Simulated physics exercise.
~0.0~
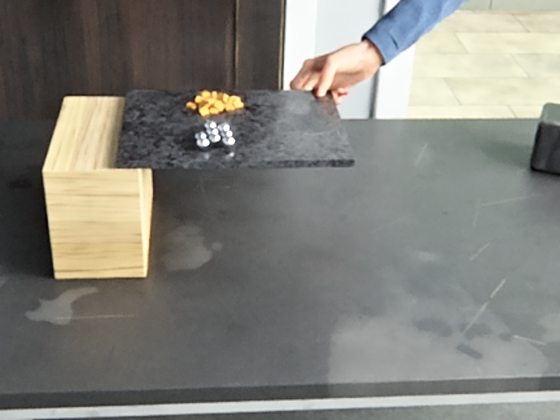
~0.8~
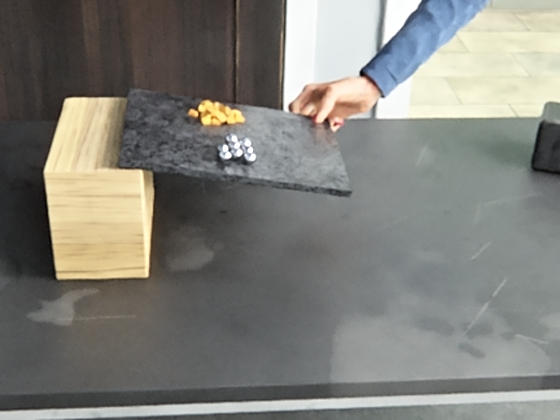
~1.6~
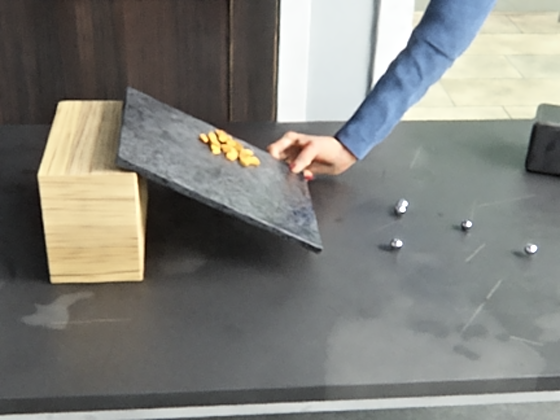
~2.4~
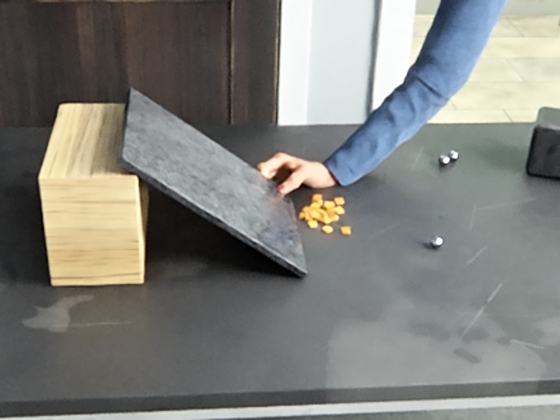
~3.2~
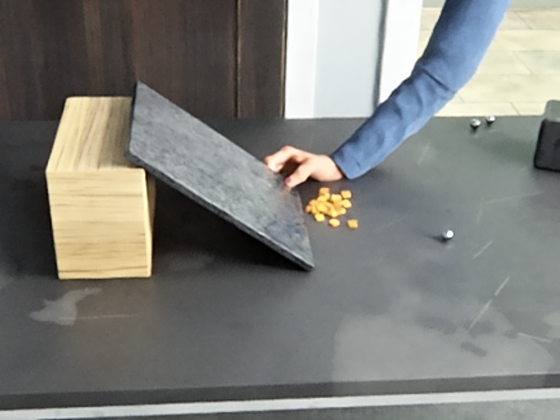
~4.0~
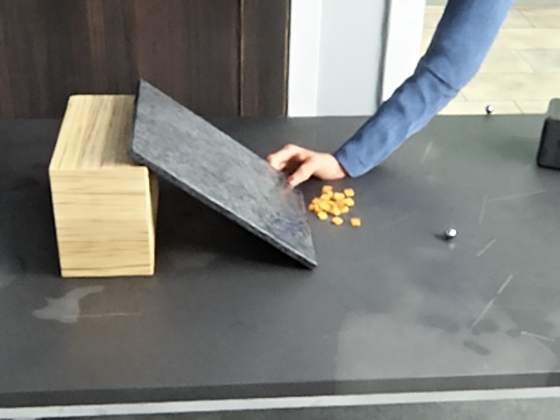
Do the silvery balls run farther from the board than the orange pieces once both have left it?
Yes, the silvery balls roll far across the table and most go off it, while the orange pieces stop close to the foot of the board.
